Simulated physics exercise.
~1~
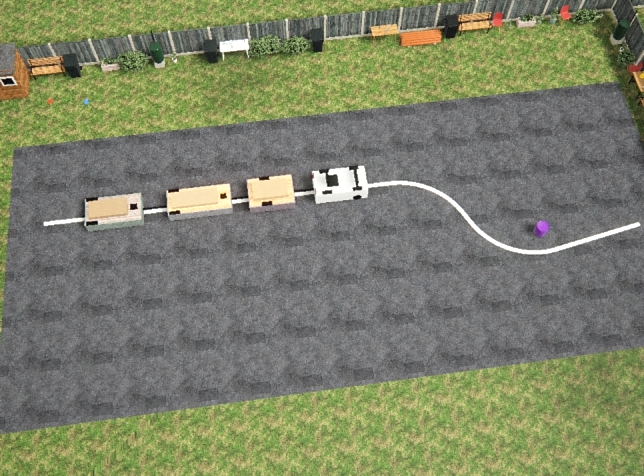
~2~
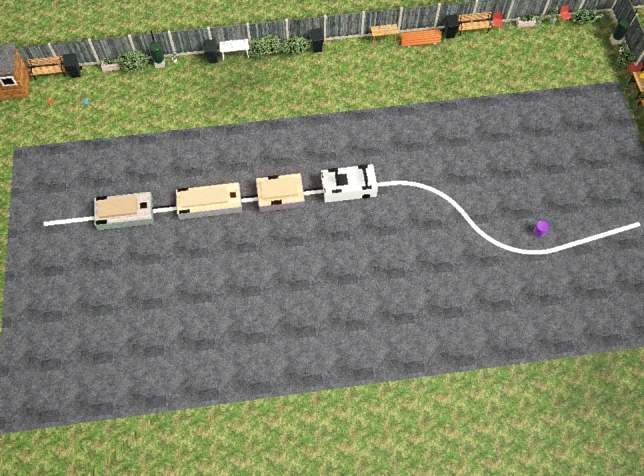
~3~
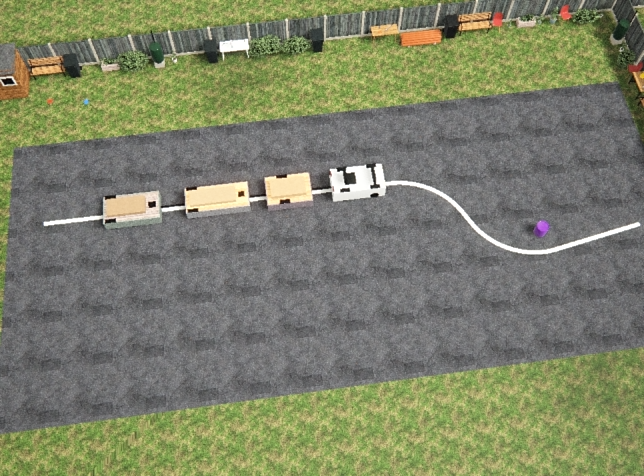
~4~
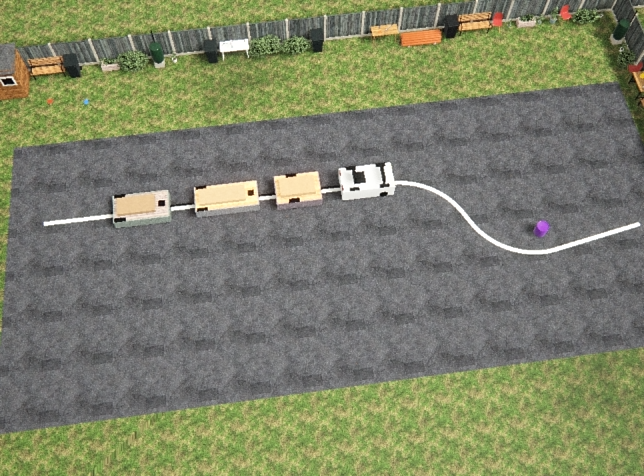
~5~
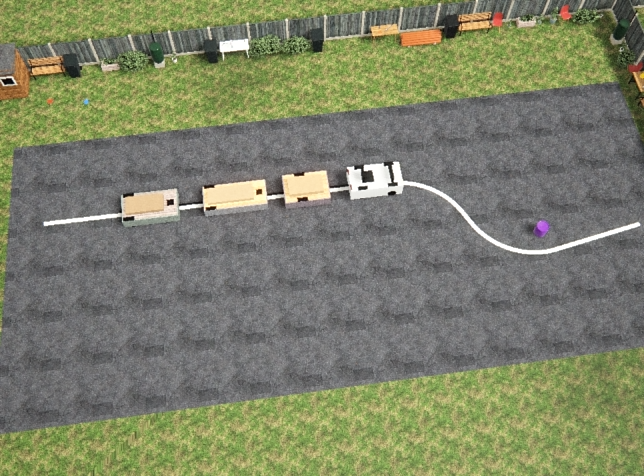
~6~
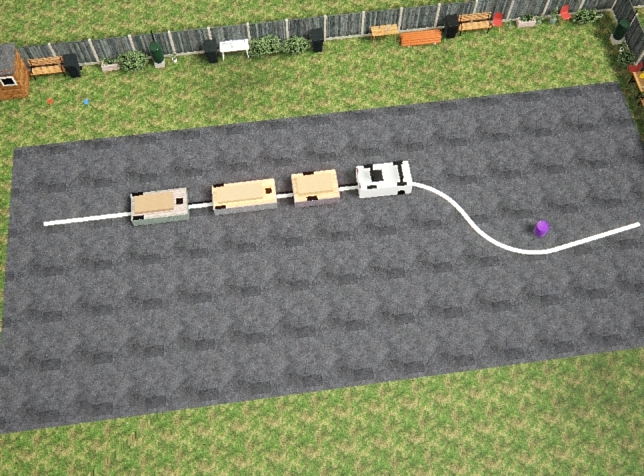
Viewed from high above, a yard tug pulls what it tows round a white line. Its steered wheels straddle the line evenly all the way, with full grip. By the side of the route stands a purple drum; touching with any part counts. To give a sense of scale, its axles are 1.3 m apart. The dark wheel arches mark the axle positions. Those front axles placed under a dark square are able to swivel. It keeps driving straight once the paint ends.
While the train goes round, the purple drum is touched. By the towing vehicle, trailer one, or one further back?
Contact is made first by the engine up front.
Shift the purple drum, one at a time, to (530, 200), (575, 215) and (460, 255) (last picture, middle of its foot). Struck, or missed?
Try 1 untouched, try 2 touched, try 3 untouched.
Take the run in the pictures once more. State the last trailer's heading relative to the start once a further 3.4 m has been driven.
Compared with the start, the last trailer heads some 0° away.
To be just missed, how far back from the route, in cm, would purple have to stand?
For purple, it's 85.
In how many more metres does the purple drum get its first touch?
7.5 m.
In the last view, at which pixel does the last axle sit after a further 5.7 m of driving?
The axle sits near (260, 192).
After another 4.7 m, the last axle is at (240, 194) of the last picture, on the line.
After another 7.6 m, the last axle is at (299, 187) of the last picture, on the line; the yard tug has hit purple.
After another 9.4 m, the last axle is at (335, 186) of the last picture, 15 cm off the line.
After another 14.0 m, the last axle is at (436, 206) of the last picture, 100 cm off the line.
After another 23.4 m, the last axle is out of the picture, 25 cm off the line; 1 of 1 struck in all.
